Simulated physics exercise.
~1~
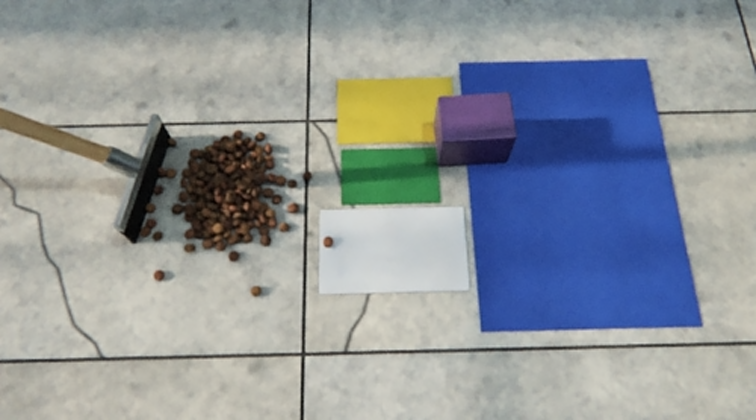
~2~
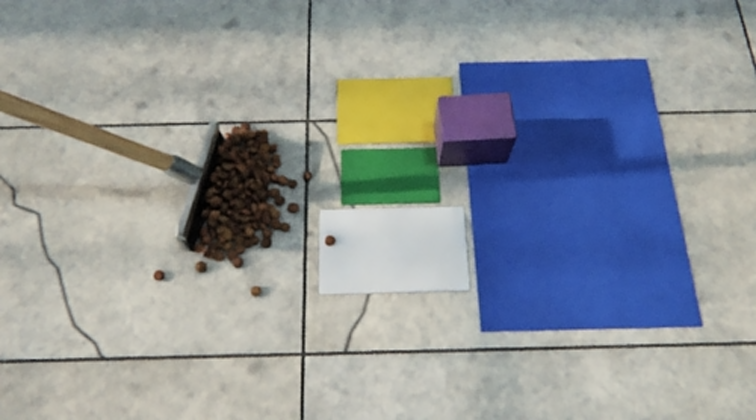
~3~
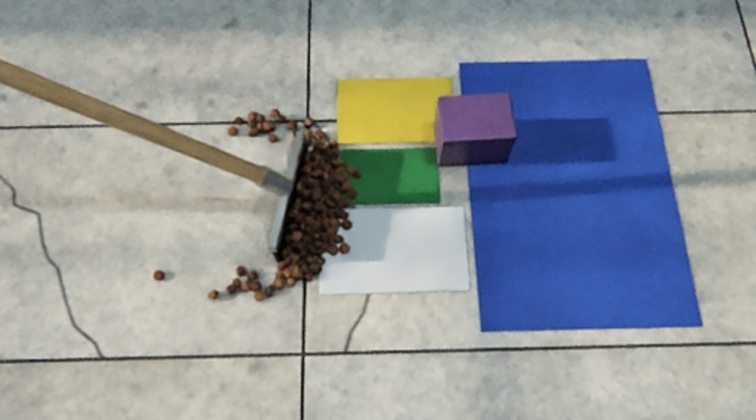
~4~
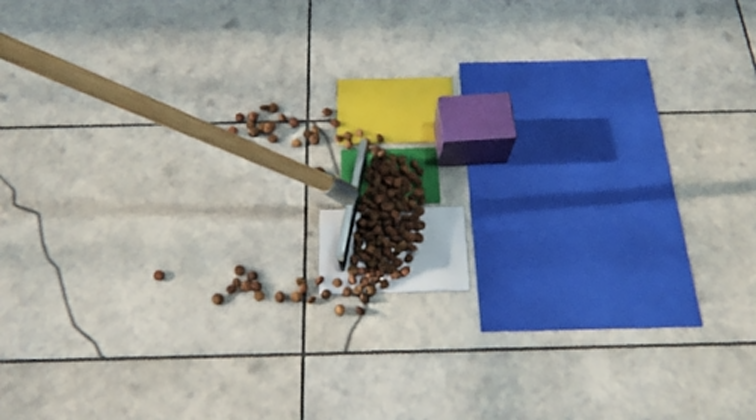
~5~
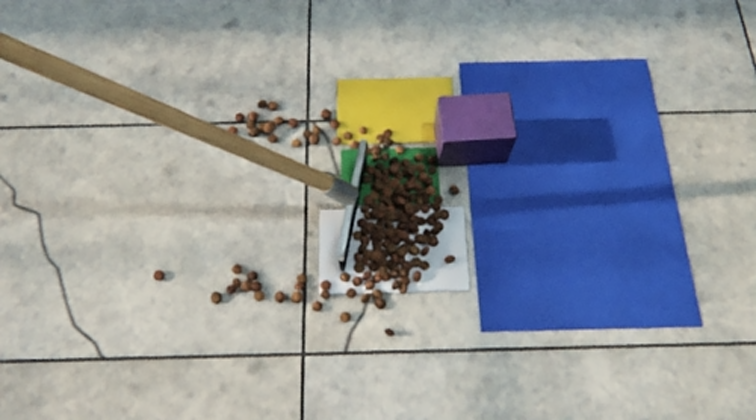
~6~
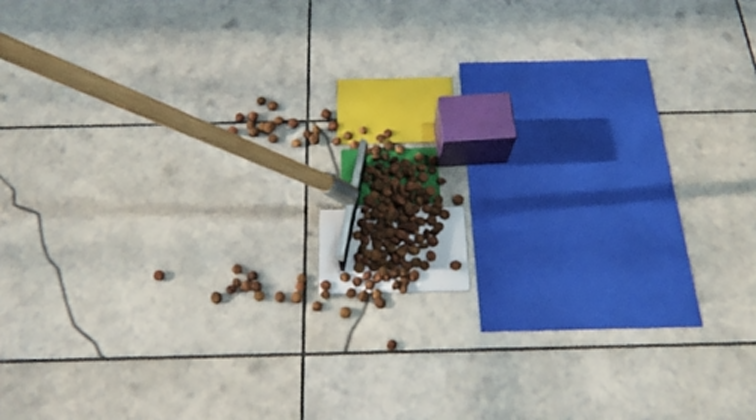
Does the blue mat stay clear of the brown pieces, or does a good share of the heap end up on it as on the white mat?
The blue mat stays clear. Large shares of the heap come to rest on the white and green mats, and only a few pieces lie on the yellow one.
